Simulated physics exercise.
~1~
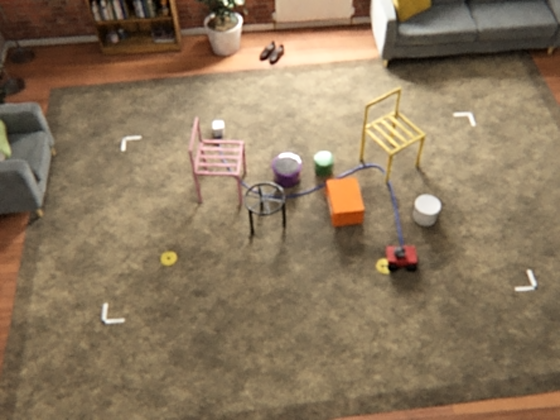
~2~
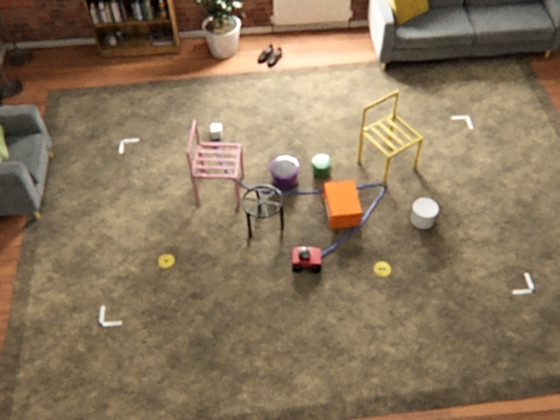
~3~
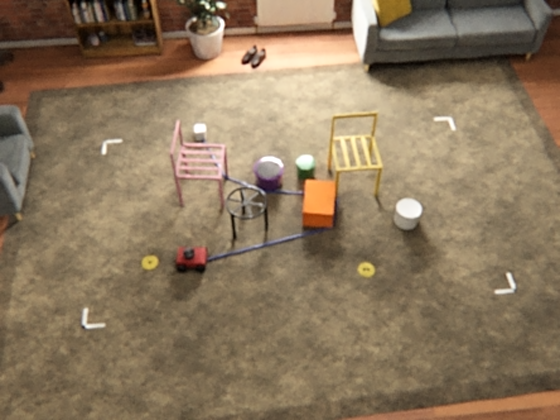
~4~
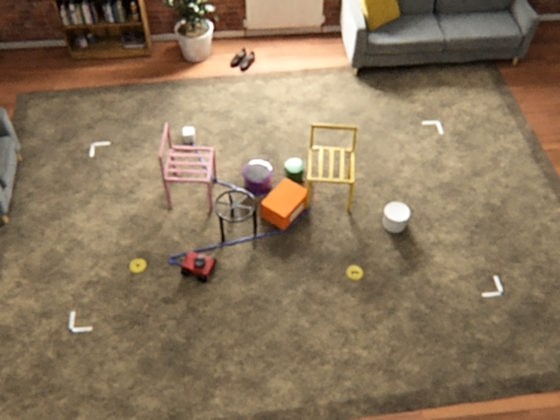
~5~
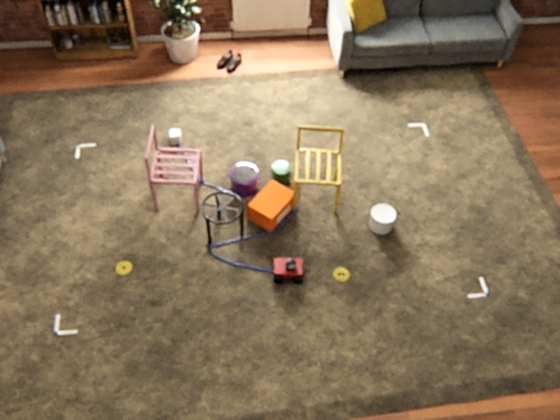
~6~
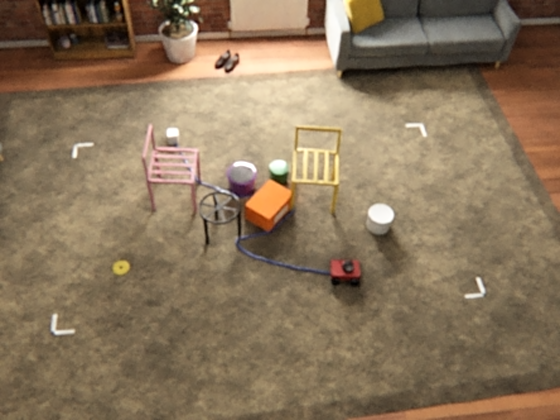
On a living-room rug, a little red cart trailing a blue lead drove left past scattered furniture and tubs, the yellow chair and then the orange box shifting along the way, before it rolled back right and ended near the white bin.
